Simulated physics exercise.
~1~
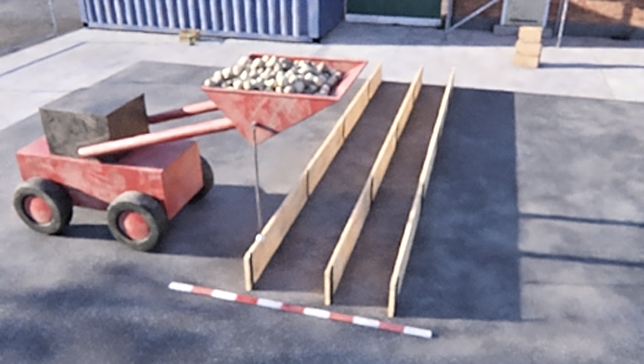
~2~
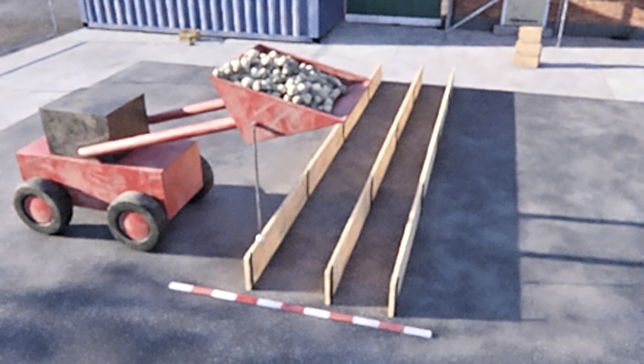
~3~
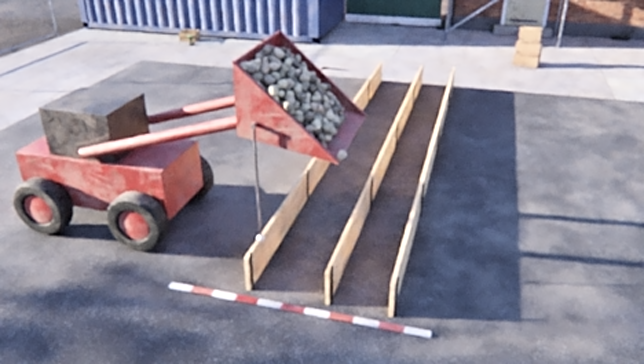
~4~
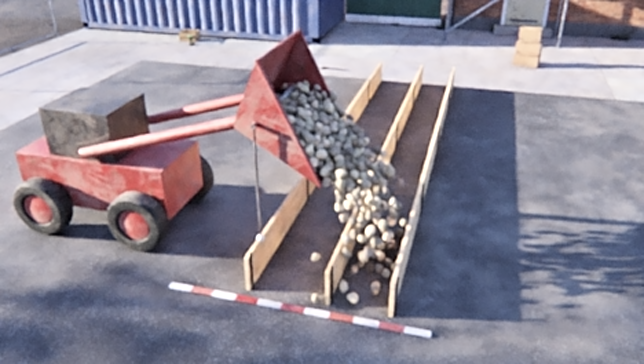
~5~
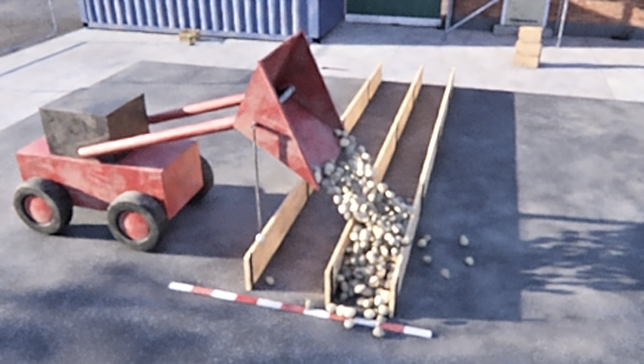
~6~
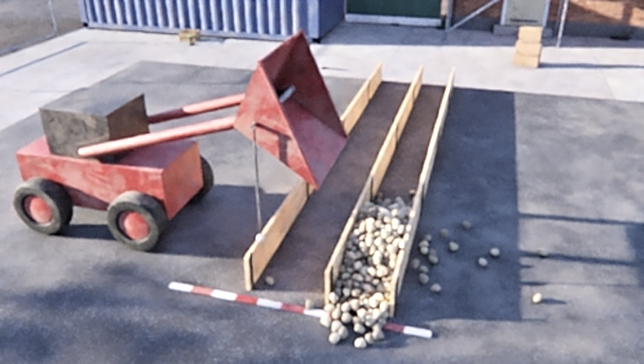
The red loader's bucket, heaped with rounded stones, tipped forward until they poured out to the right between the wooden boards, and it ended up empty and still tilted, with most stones piled in the far bay and a few scattered beyond the last board.
